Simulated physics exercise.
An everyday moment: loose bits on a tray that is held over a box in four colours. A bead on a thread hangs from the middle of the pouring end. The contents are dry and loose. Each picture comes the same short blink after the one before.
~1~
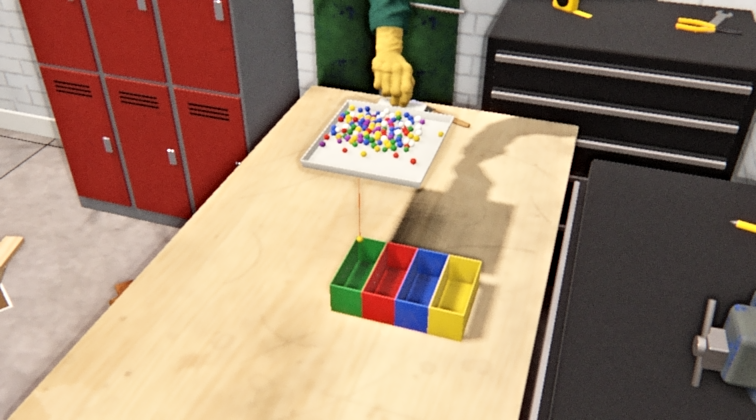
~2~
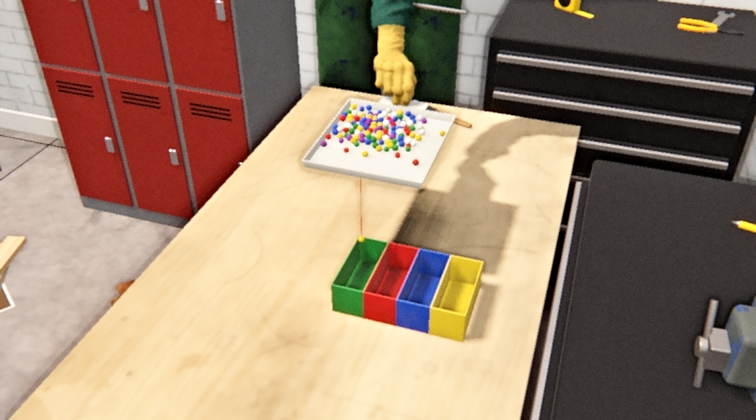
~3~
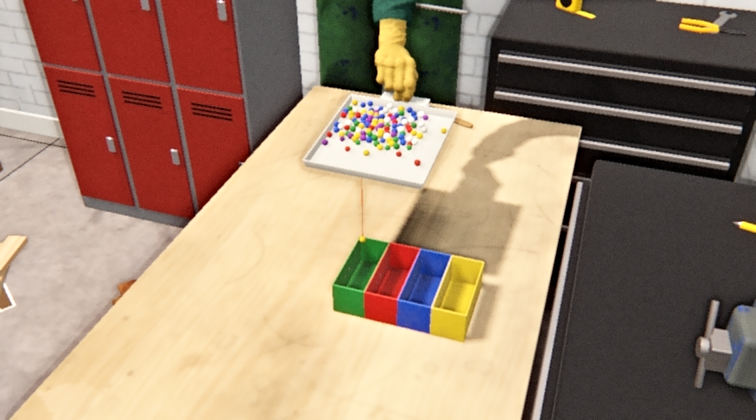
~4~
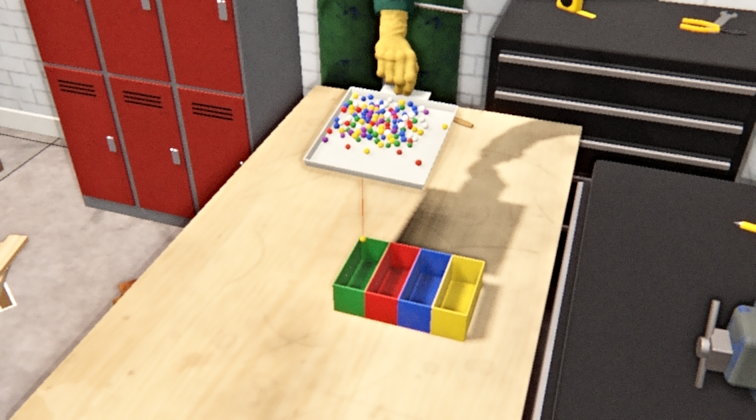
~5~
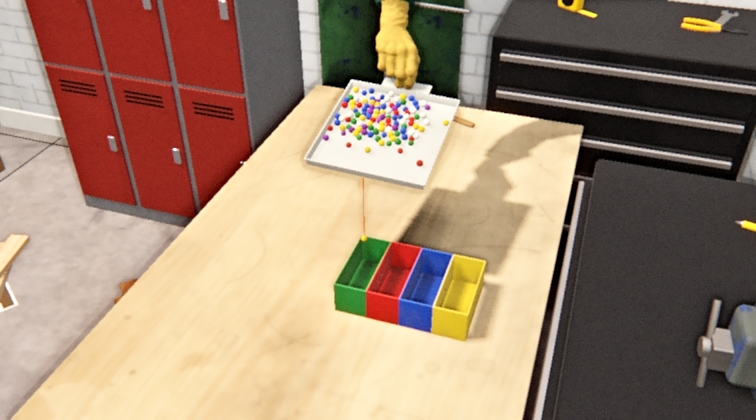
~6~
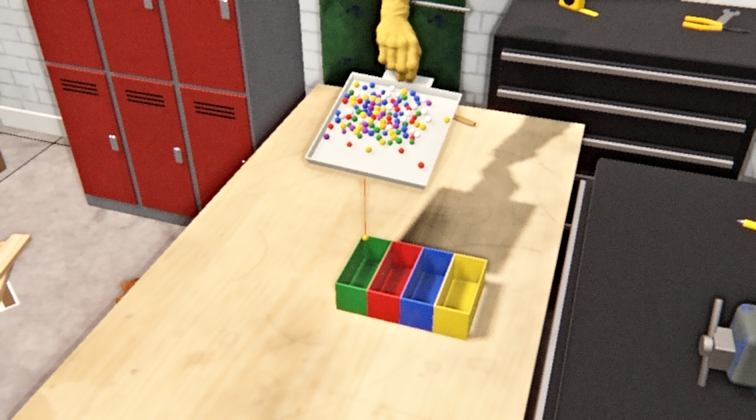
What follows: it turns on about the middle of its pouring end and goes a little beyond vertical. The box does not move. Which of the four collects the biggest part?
Fullest: The red cell.
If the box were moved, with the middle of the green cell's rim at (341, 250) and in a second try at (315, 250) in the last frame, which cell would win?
One: The blue one. Two: The yellow one.
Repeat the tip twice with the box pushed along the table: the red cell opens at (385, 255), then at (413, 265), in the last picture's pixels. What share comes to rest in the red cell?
About 30 and 40 per cent.
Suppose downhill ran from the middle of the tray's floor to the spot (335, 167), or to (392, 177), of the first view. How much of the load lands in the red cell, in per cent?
First some 0, then 50 per cent.
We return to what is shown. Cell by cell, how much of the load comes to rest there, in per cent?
Green cell near 20; red cell near 40; blue cell near 20; yellow cell near 0.
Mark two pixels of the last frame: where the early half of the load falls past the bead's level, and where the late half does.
Early half (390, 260), late half (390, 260).
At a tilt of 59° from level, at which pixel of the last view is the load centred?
Around (385, 169).
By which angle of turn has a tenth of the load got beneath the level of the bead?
Near 55 degrees.
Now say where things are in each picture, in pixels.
Corners of the pouring end at (303, 160) and (419, 181), level; middle of the load at (378, 129), round plastic beads; bead on its thread at (360, 239); green cell at (346, 299); red cell at (378, 306); blue cell at (412, 314); yellow cell at (446, 322), in the first frame.
Corners of the pouring end at (304, 160) and (421, 181), level; middle of the load at (380, 128), in the second frame.
Corners of the pouring end at (305, 159) and (422, 182), tipped barely, lowest at the right corner; middle of the load at (381, 125), in the third frame.
Corners of the pouring end at (306, 159) and (422, 183), tipped a little, lowest at the right corner; middle of the load at (382, 121), in the fourth frame.
Corners of the pouring end at (307, 158) and (423, 183), tipped a little, lowest at the right corner; middle of the load at (383, 117), a stray few on the move, in the fifth frame.
Corners of the pouring end at (308, 157) and (424, 183), tipped a little, lowest at the right corner; middle of the load at (383, 114), nearly all on the move; green cell at (351, 297); red cell at (384, 305); blue cell at (417, 313); yellow cell at (451, 321), in the sixth frame.
Soon after the last picture, tray tipped steeply; most on the tray; a small part in the red cell; a small part in the green cell; a small part in the blue cell; a small part falling or outside the box.
A little later, tray tipped right over; a small part on the tray; about a third in the red cell; about a quarter in the blue cell; a small part in the green cell; a stray few in the yellow cell; about a quarter falling or outside the box.
Later still, tray tipped past a quarter turn; about a third in the red cell; about a quarter in the green cell; about a quarter in the blue cell; a stray few in the yellow cell; a small part falling or outside the box.
At rest, tray tipped past a quarter turn; about a third in the red cell; about a quarter in the green cell; about a quarter in the blue cell; a stray few in the yellow cell; a small part outside the box.
